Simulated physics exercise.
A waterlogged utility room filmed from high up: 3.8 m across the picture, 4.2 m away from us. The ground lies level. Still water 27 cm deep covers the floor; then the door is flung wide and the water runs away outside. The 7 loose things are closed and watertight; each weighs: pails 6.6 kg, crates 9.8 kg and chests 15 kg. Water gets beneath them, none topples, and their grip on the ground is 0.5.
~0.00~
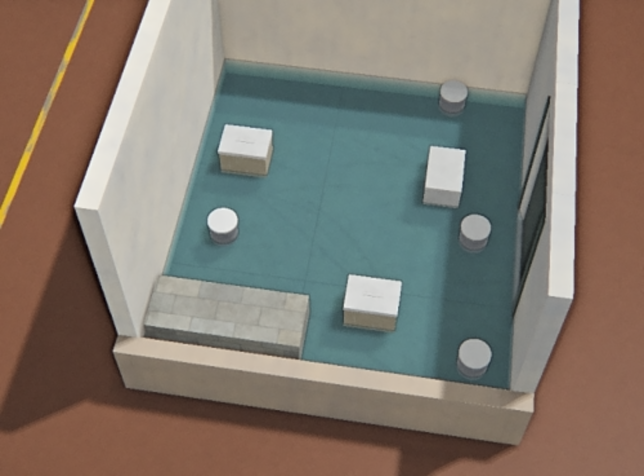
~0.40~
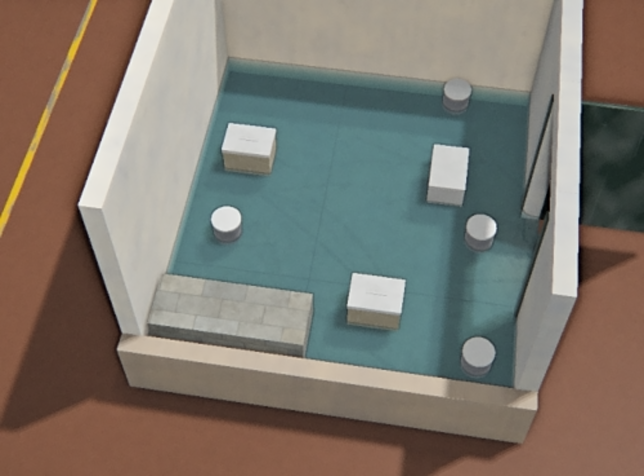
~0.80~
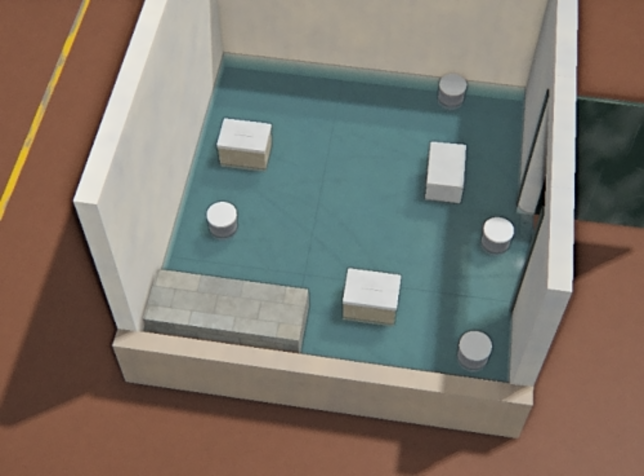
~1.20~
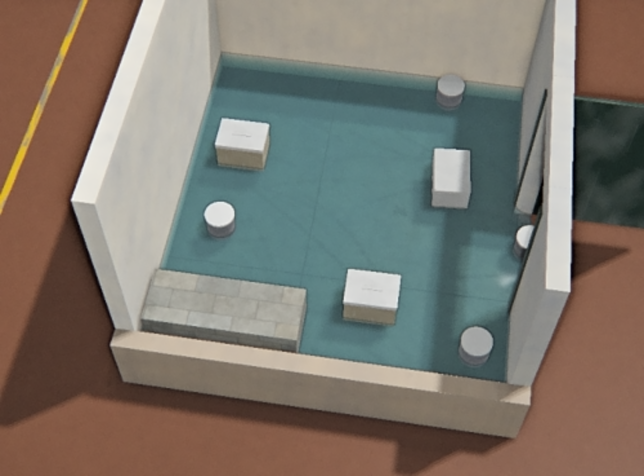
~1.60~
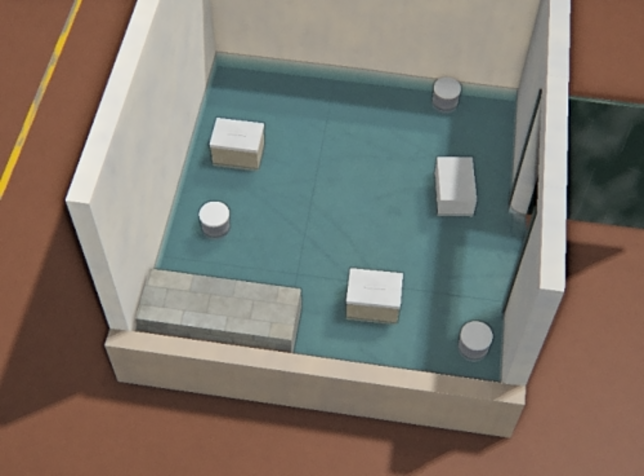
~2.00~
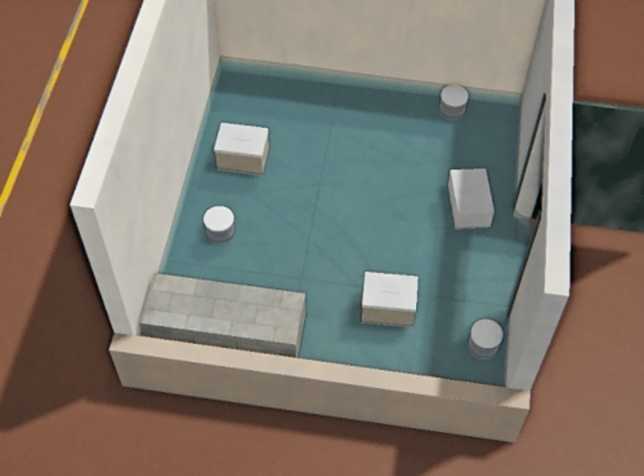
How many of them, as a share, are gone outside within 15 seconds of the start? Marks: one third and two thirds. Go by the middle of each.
Share: At least two thirds.
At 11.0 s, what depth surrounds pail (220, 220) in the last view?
Roughly 14 cm.
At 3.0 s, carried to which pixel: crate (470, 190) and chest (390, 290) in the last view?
Around (525, 223) and (415, 298).
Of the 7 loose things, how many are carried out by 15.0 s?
5 of them.
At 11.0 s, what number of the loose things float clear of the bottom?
3 of them.
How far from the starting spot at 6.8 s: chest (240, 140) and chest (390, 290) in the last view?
In turn: 30 cm, 150 cm.
After 3.0 s 1 of 7 are out; 6 afloat.
After 6.8 s 3 of 7 are out; 4 afloat.
After 11.0 s 4 of 7 are out; 3 afloat.
After 15.0 s 5 of 7 are out; 2 afloat.
